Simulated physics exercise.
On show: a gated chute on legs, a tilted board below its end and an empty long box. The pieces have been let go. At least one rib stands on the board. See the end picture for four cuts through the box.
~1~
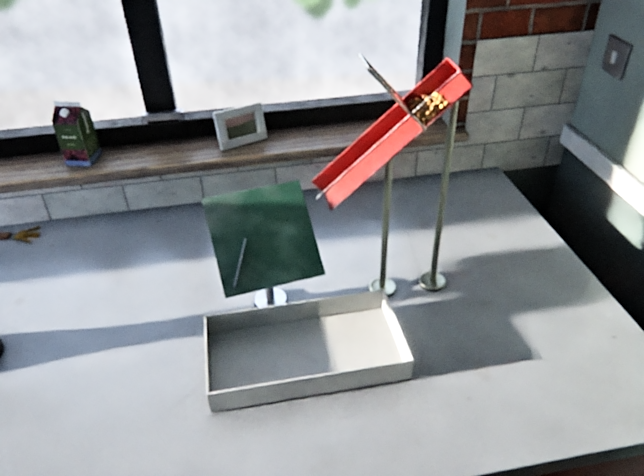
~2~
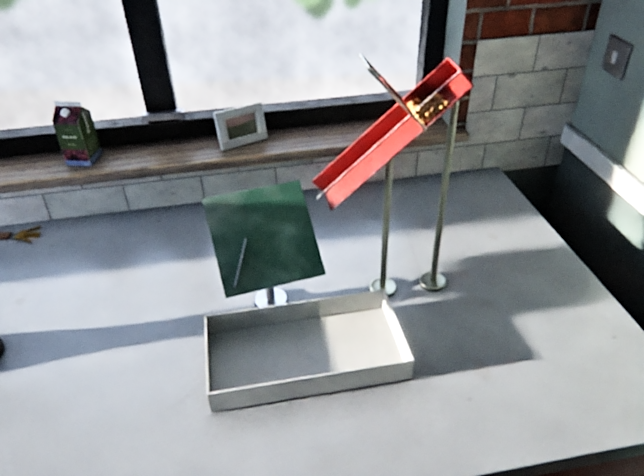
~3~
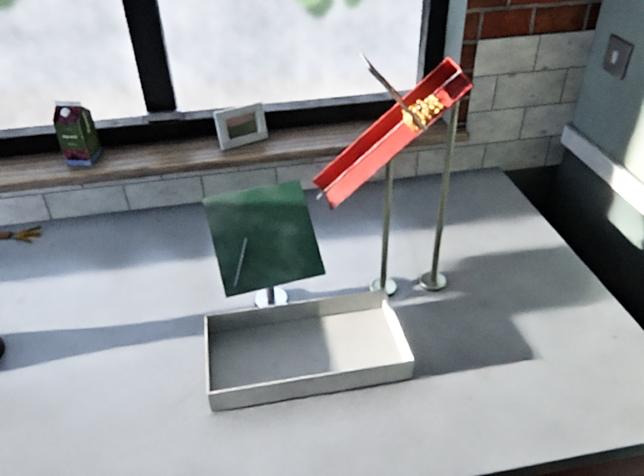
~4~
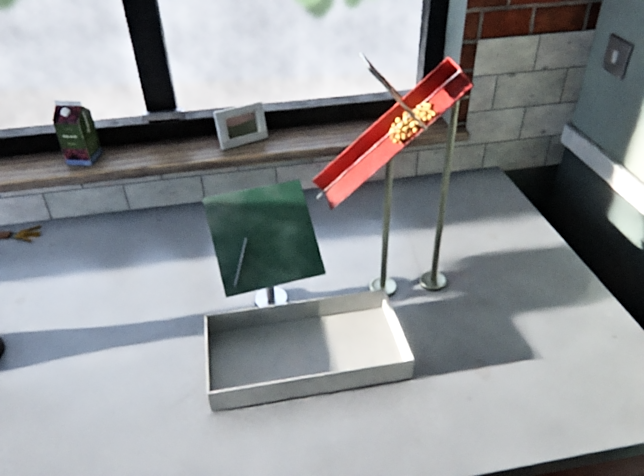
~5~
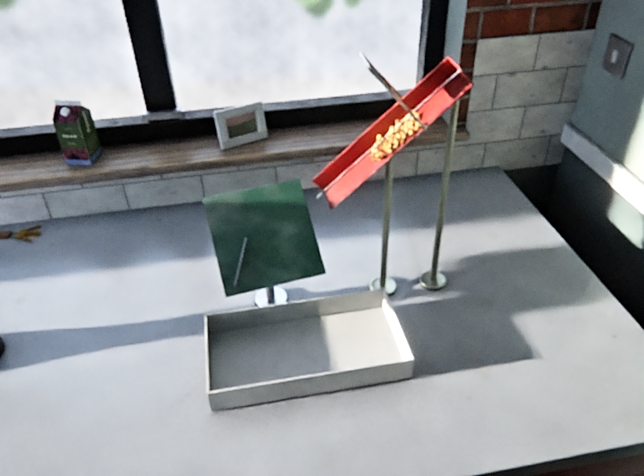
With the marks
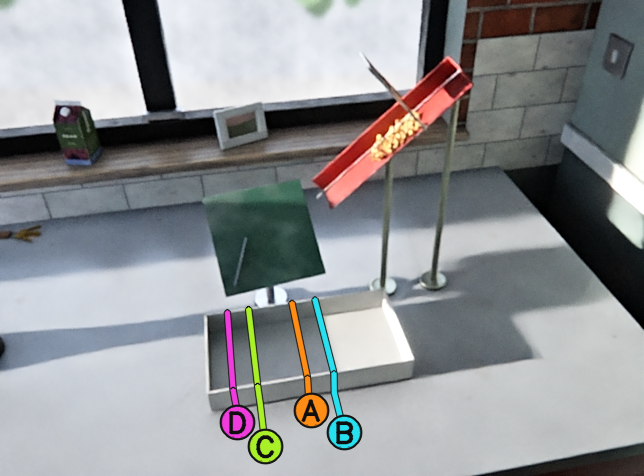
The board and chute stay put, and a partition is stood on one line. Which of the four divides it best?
Best: C.
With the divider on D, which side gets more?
More lands on the right.
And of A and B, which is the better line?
A it is.
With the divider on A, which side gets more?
The left side.
On the marked copy, line A crosses the front rim at (307, 376); line B crosses the front rim at (333, 372); line C crosses the front rim at (257, 384); line D crosses the front rim at (233, 389).
For line A, of what is caught, the bulk on the left of the divider, close to a quarter on the right.
For line B, of what is caught, all but a few on the left of the divider, a small share on the right.
For line C, of what is caught, close to half on the left of the divider, close to half on the right.
For line D, of what is caught, close to a quarter on the left of the divider, the bulk on the right.
